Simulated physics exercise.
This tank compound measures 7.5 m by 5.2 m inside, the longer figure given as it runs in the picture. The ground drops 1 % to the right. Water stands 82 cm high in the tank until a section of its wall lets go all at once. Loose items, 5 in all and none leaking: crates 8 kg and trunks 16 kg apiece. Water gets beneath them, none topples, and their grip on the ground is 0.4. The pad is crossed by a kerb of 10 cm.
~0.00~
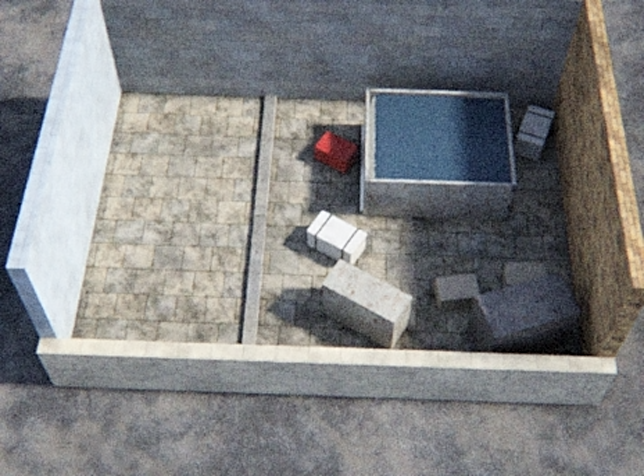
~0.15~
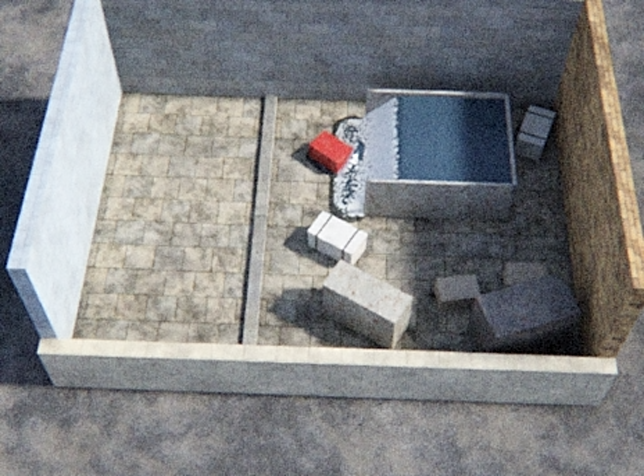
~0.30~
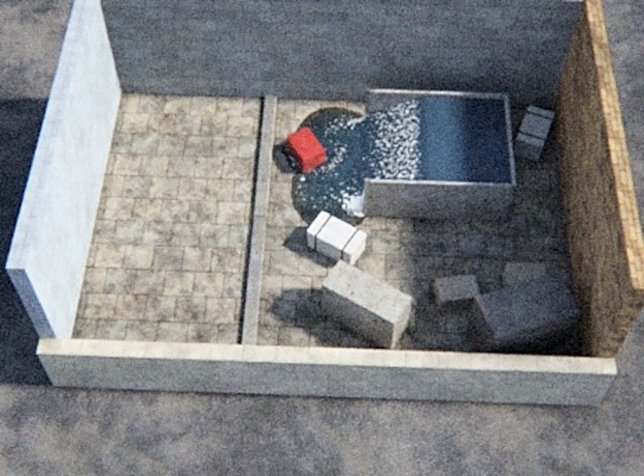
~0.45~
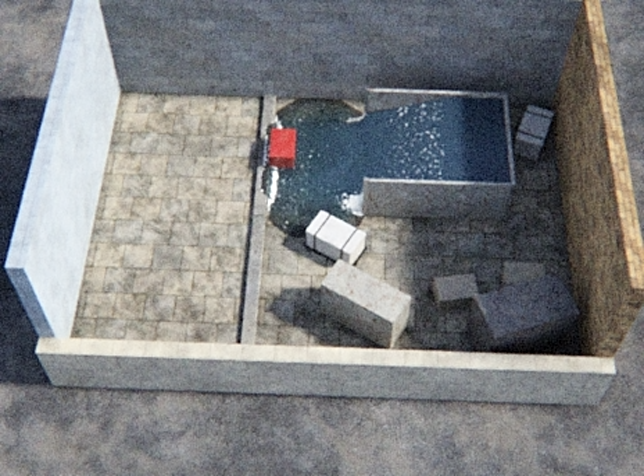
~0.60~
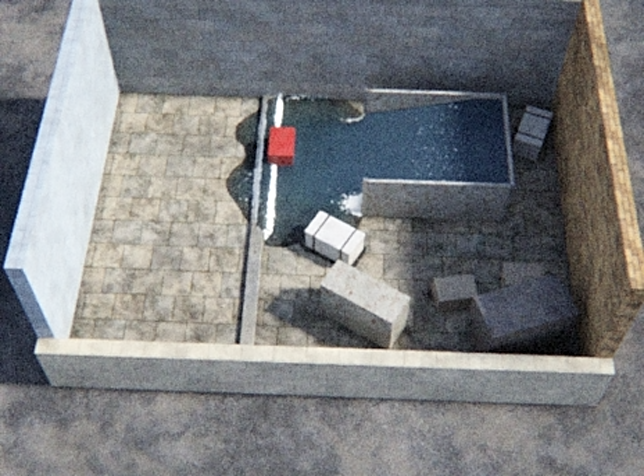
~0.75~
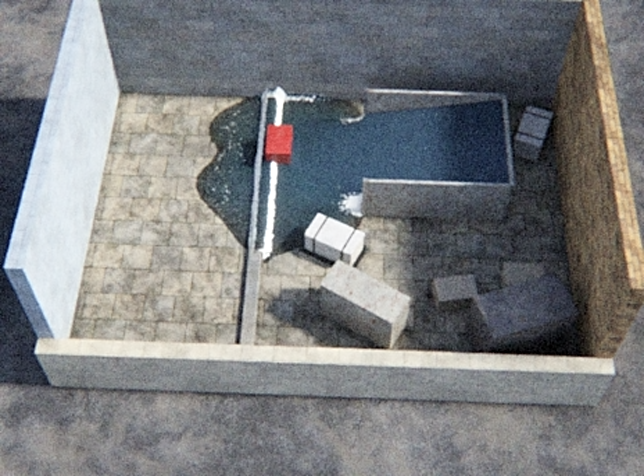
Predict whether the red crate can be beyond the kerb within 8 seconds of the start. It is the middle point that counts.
The red crate crosses.
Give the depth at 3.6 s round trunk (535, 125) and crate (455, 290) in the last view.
Roughly 0 and 0 cm.
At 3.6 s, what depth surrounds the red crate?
About 18 cm.
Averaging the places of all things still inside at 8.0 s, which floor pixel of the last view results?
At about (469, 243).
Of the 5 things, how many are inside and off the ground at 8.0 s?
I count 5.
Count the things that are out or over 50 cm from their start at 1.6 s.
By then 1.
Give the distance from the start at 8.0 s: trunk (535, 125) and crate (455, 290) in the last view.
In that order: 120 cm, 200 cm.
After 1.6 s the red crate is near (181, 130), 2.5 m from its start, afloat; 1 of 5 are over the mark; 1 afloat.
After 3.6 s the red crate is near (171, 161), 2.7 m from its start, afloat; 1 of 5 are over the mark; 1 afloat.
After 5.6 s the red crate is near (205, 239), 2.8 m from its start, afloat; 1 of 5 are over the mark; 1 afloat.
After 8.0 s the red crate is near (183, 232), 2.9 m from its start, afloat; 1 of 5 are over the mark; 5 afloat.
